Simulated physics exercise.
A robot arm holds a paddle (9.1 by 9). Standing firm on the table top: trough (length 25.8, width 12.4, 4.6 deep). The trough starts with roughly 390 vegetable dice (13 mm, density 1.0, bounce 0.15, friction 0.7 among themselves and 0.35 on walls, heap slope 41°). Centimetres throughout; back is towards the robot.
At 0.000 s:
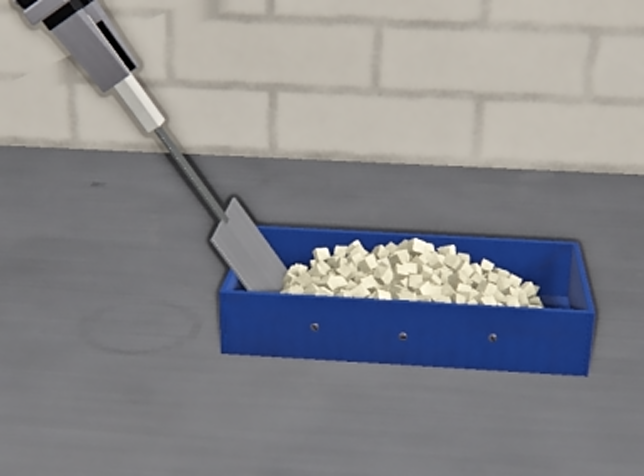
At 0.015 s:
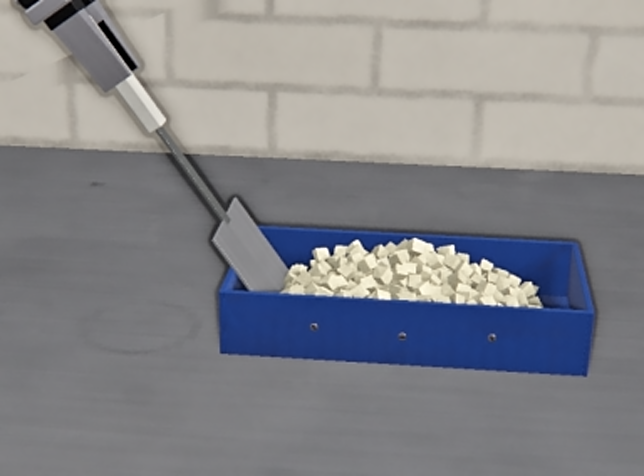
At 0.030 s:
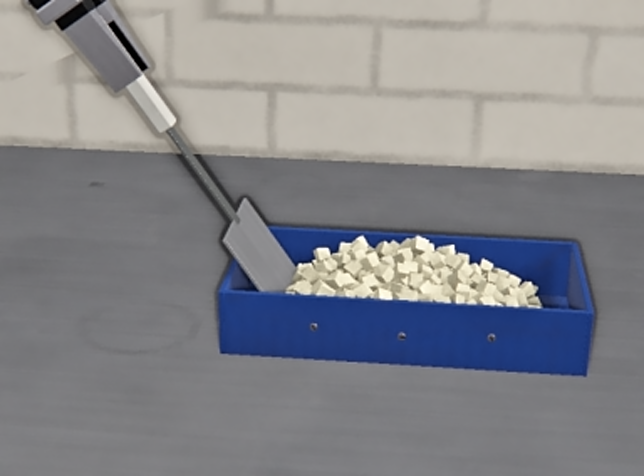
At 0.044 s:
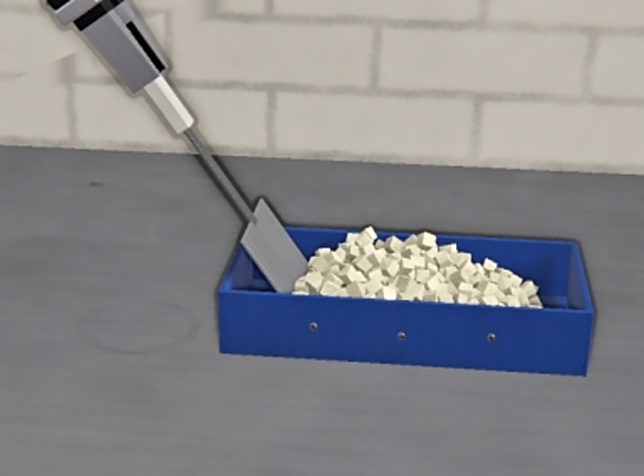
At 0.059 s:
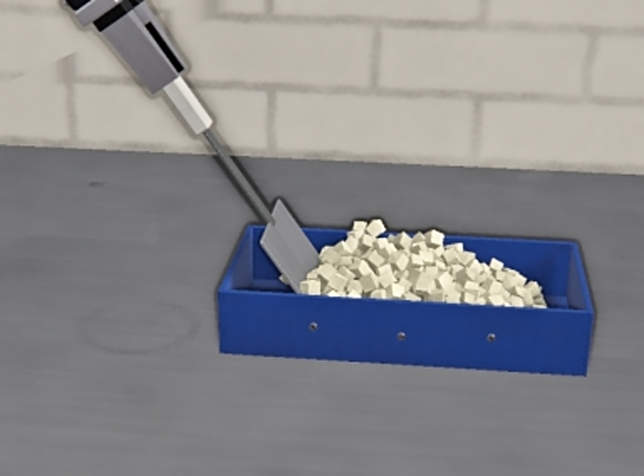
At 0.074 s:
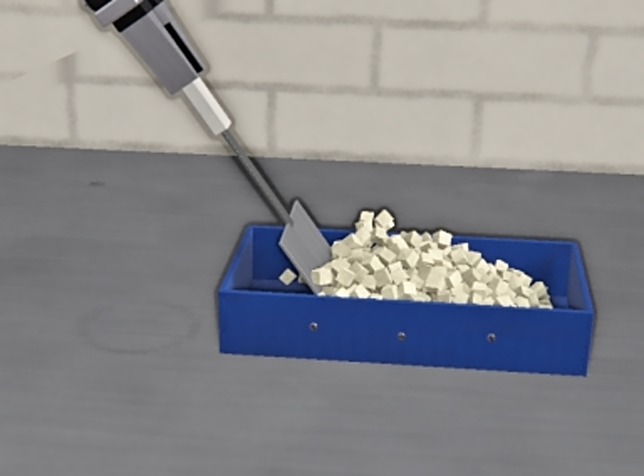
On a grey table top before a pale brick wall, a robot arm holds a flat paddle at the left end of a blue trough heaped with pale cubes. The paddle rests briefly, then slides slowly right, pushing the cubes into a taller heap while a few stay behind it.
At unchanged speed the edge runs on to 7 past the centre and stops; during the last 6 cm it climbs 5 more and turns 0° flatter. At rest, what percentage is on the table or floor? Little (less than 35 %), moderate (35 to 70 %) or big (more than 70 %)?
Share on the table or floor: Moderate (35 to 70 %).
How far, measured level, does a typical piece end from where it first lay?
About 10 cm.
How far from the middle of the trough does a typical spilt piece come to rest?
About 30 cm.
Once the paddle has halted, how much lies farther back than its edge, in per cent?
Some 20 per cent.
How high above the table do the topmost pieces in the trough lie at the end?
Some 6.0 cm.
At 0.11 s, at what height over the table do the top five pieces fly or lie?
Some 8 cm.
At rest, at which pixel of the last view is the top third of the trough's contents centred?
At about (551, 297).
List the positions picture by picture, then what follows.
In the first picture, paddle top edge at (223, 218), sloping 55°; upper third of the load around (398, 284), from x 280 to 540, top at y 250; 387 in the trough.
In the second picture, paddle top edge at (224, 218), sloping 55°; upper third of the load around (397, 283), from x 280 to 540, top at y 250.
In the third picture, paddle top edge at (235, 218), sloping 55°; upper third of the load around (394, 281), from x 280 to 540, top at y 245.
In the fourth picture, paddle top edge at (252, 219), sloping 55°; upper third of the load around (393, 276), from x 280 to 540, top at y 235.
In the fifth picture, paddle top edge at (270, 220), sloping 55°; upper third of the load around (393, 273), from x 280 to 545, top at y 230.
In the sixth picture, paddle top edge at (288, 221), sloping 55°; upper third of the load around (397, 270), from x 280 to 550, top at y 220; 387 in the trough.
After 0.11 s, sloping 55°, highest piece 8 above the table; 387 in the trough.
After 0.15 s, sloping 55°, highest piece 10 above the table; 384 in the trough, 3 on the blade or in flight.
After 0.37 s, sloping 55°, highest piece 9 above the table; 202 in the trough, 117 on the table or floor, 68 on the blade or in flight.
After 1.42 s, sloping 55°, highest piece 6 above the table; 202 in the trough, 184 on the table or floor, 1 on the blade or in flight.
At rest, 202 in the trough, 184 on the table or floor, 1 on the blade or in flight. That is 48 % on the table or floor.
